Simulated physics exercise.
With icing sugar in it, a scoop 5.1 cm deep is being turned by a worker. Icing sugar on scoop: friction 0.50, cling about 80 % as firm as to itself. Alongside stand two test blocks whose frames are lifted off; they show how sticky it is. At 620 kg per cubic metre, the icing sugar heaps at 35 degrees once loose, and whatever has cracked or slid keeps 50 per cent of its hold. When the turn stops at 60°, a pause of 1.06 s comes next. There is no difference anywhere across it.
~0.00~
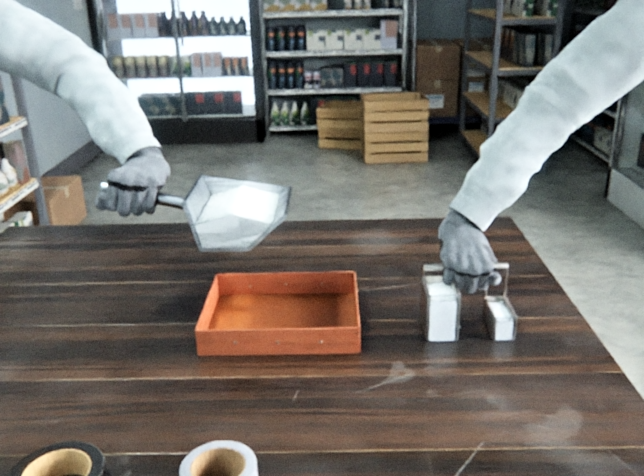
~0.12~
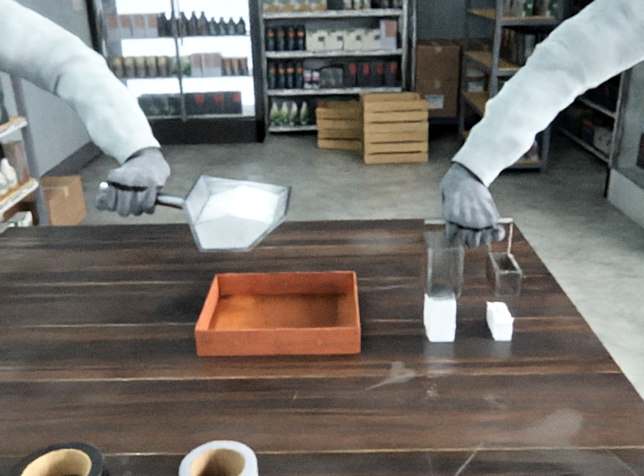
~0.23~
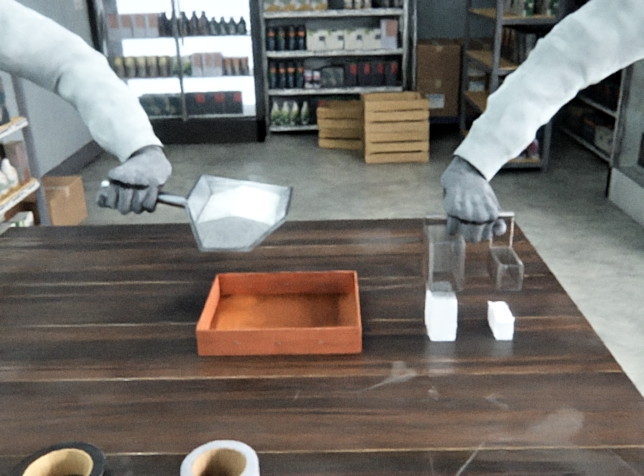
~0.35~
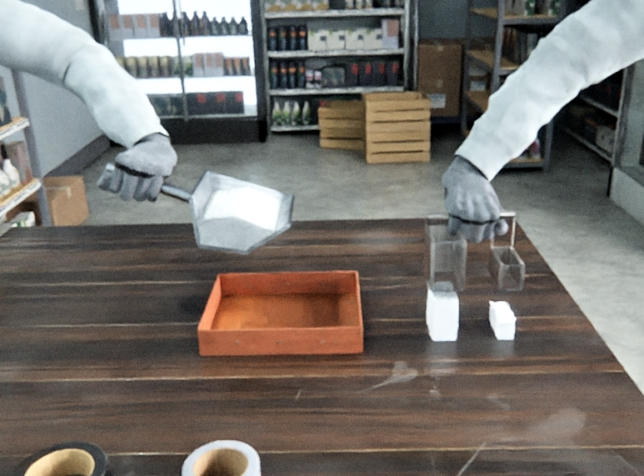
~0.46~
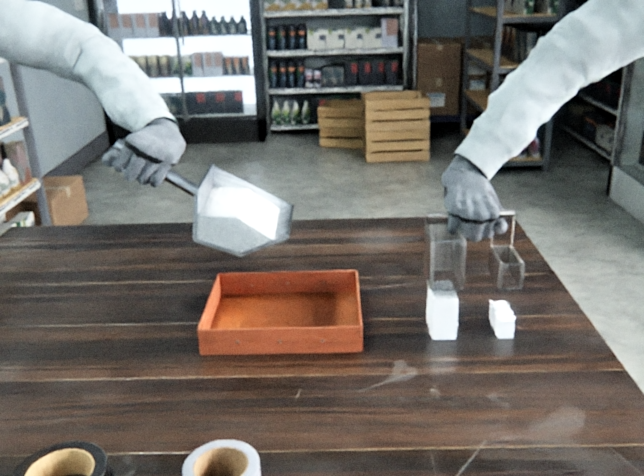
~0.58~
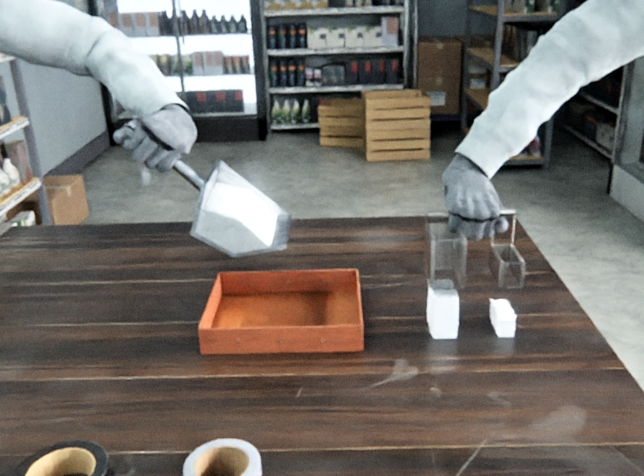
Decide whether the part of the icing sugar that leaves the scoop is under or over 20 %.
The share settles under 20 %.
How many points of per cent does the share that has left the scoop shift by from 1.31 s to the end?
About 0 %.
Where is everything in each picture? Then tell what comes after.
In the first picture, lip at (283, 215), tilt 0 degrees; top of the icing sugar at (227, 215); blocks stand 7.3 cm, 3.4 cm (left to right).
In the second picture, lip at (283, 215), tilt 0 degrees; top of the icing sugar at (227, 215); blocks stand 7.3 cm, 3.4 cm (left to right).
In the third picture, lip at (284, 216), tilt 1 degrees; top of the icing sugar at (230, 215); blocks stand 7.3 cm, 3.4 cm (left to right).
In the fourth picture, lip at (287, 224), tilt 10 degrees; top of the icing sugar at (232, 216); blocks stand 7.3 cm, 3.4 cm (left to right).
In the fifth picture, lip at (286, 235), tilt 21 degrees; top of the icing sugar at (206, 215); blocks stand 7.3 cm, 3.4 cm (left to right).
In the sixth picture, lip at (284, 245), tilt 33 degrees; top of the icing sugar at (206, 211); blocks stand 7.3 cm, 3.4 cm (left to right).
After 0.80 s, the scoop is at 54 degrees and 0 % has left it.
After 1.06 s, the scoop is at 60 degrees and 0 % has left it.
After 1.31 s, the scoop is at 60 degrees and 0 % has left it.
After 1.57 s, the scoop is at 60 degrees and 0 % has left it.
After 1.68 s, at the end, the scoop is at 60 degrees and 0 % has left it.
